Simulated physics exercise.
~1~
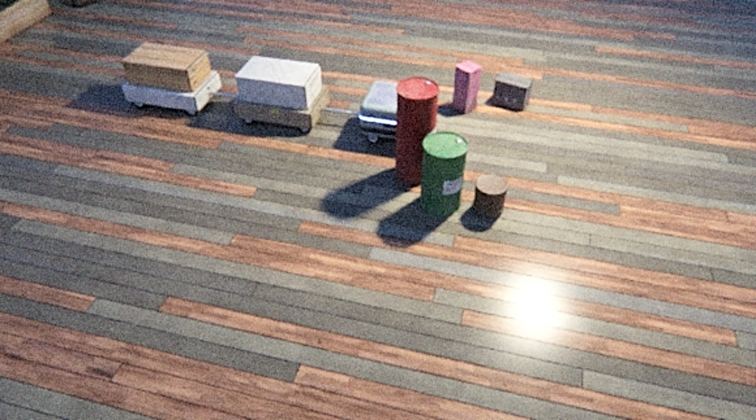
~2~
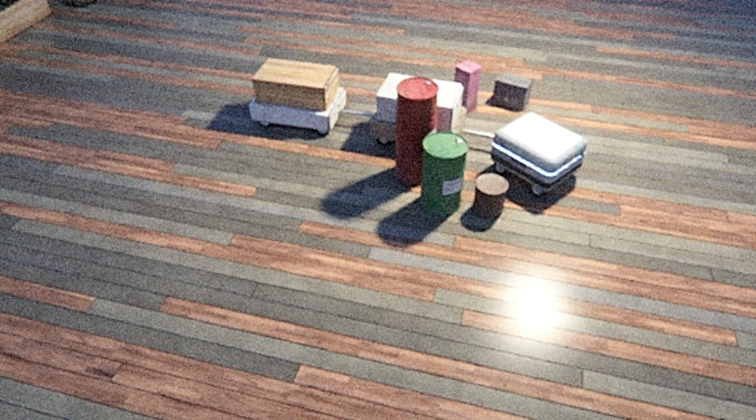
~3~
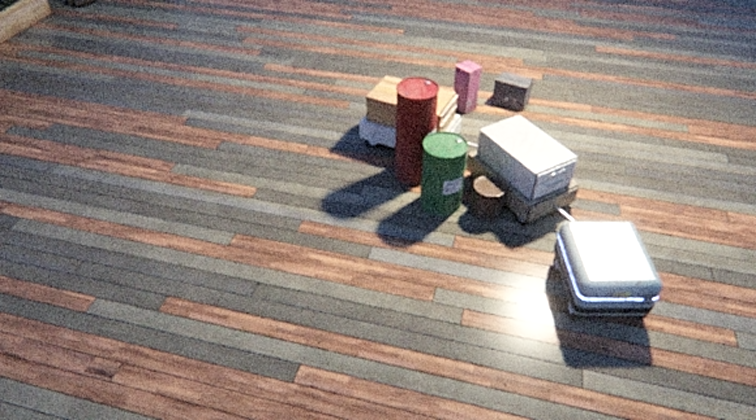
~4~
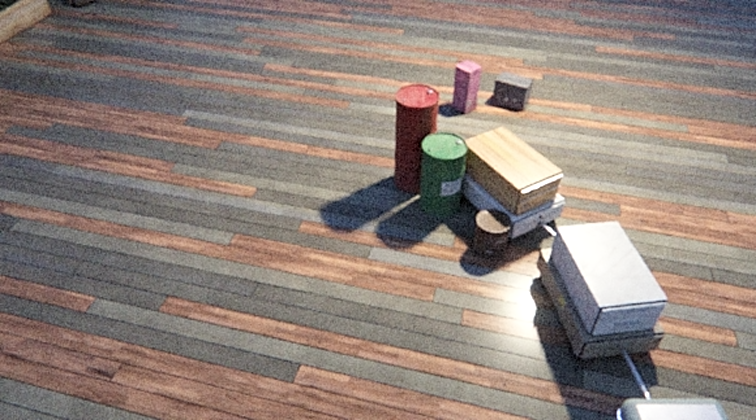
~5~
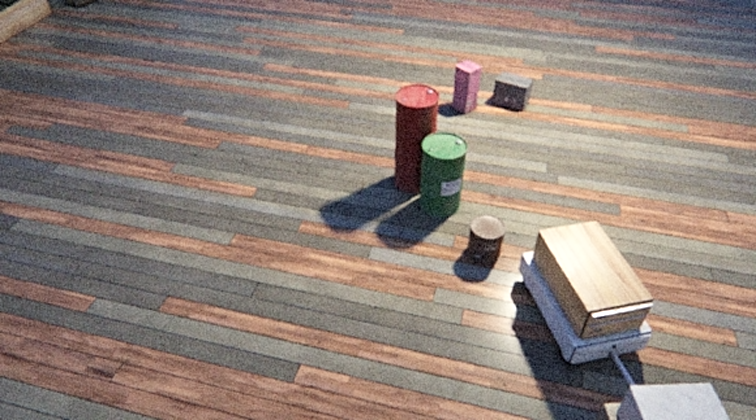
A robot tug pulls two carts around the drums, and the brown pail shifts slightly.
